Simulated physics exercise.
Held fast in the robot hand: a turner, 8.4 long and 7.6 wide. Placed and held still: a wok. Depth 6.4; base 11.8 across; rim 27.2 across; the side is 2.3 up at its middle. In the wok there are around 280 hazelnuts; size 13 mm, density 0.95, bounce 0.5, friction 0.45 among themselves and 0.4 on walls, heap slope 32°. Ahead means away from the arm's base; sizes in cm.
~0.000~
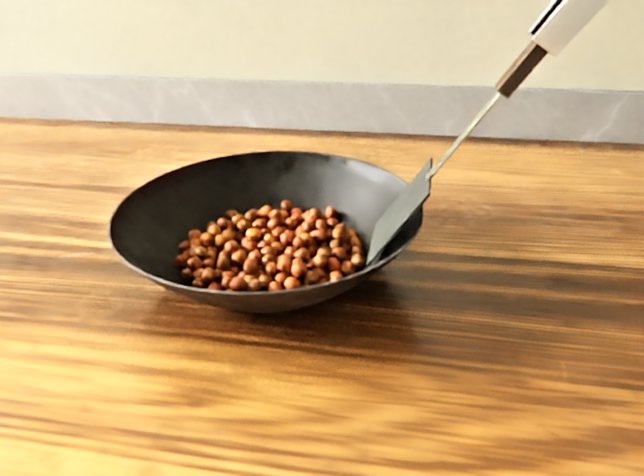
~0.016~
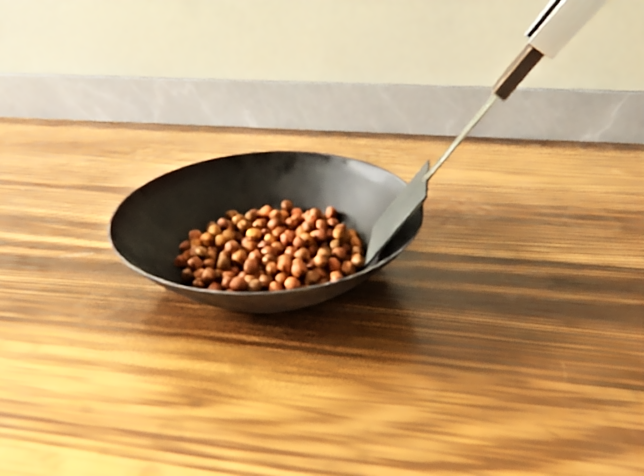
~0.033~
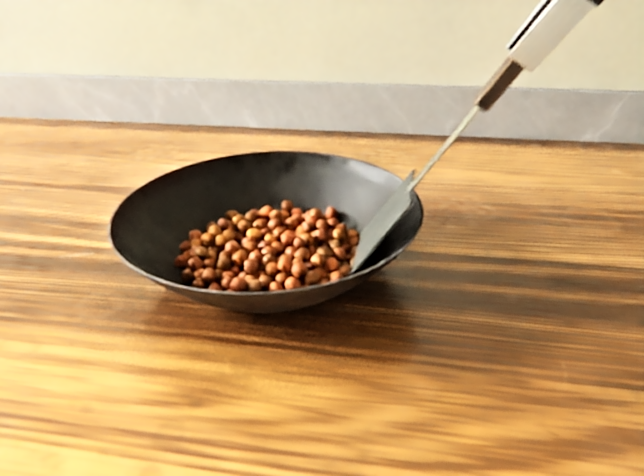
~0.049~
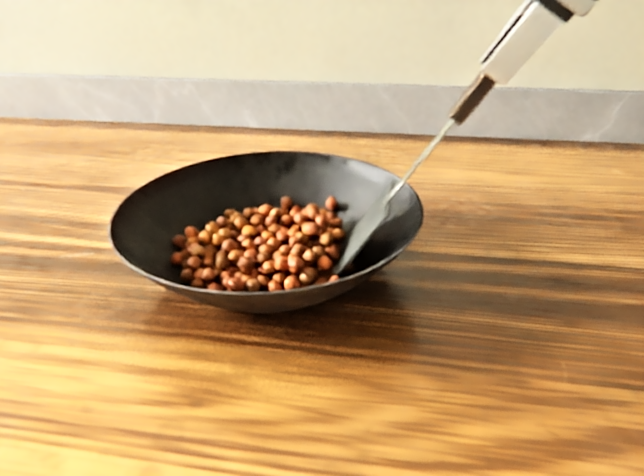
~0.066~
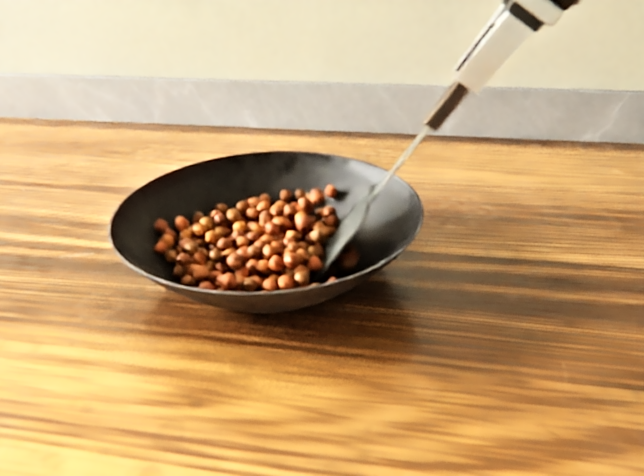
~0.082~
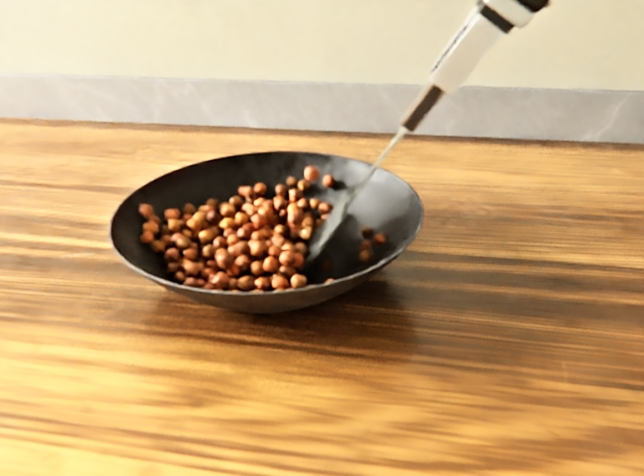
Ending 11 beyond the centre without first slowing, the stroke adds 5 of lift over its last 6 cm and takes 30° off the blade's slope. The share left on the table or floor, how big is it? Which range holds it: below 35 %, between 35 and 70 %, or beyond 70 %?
The range between 35 and 70 %.
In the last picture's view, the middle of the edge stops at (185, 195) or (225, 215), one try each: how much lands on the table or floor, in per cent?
30 % and 5 %.
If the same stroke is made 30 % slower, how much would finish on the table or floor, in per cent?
Near 40 %.
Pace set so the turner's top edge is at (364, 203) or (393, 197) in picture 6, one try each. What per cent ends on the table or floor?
Near 45 per cent in the first try and near 20 per cent in the second.
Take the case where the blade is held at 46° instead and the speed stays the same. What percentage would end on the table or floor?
Near 50 %.
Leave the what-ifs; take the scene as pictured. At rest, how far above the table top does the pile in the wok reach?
5.5 cm.
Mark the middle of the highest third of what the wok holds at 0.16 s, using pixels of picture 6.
The middle lies somewhere about (184, 202).
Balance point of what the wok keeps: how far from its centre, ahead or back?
About 3.0 centimetres ahead.
By 0.12 s, sloping 56°, highest piece 12 above the table; 277 in the wok, 2 on the blade or in flight.
By 0.16 s, sloping 48°, highest piece 15 above the table; 273 in the wok, 6 on the blade or in flight.
By 0.38 s, sloping 26°, highest piece 29 above the table; 149 in the wok, 41 on the table or floor, 89 on the blade or in flight.
By 1.43 s, sloping 26°, highest piece 7 above the table; 149 in the wok, 130 on the table or floor.
Final count, 149 in the wok, 130 on the table or floor. That is 47 % on the table or floor.
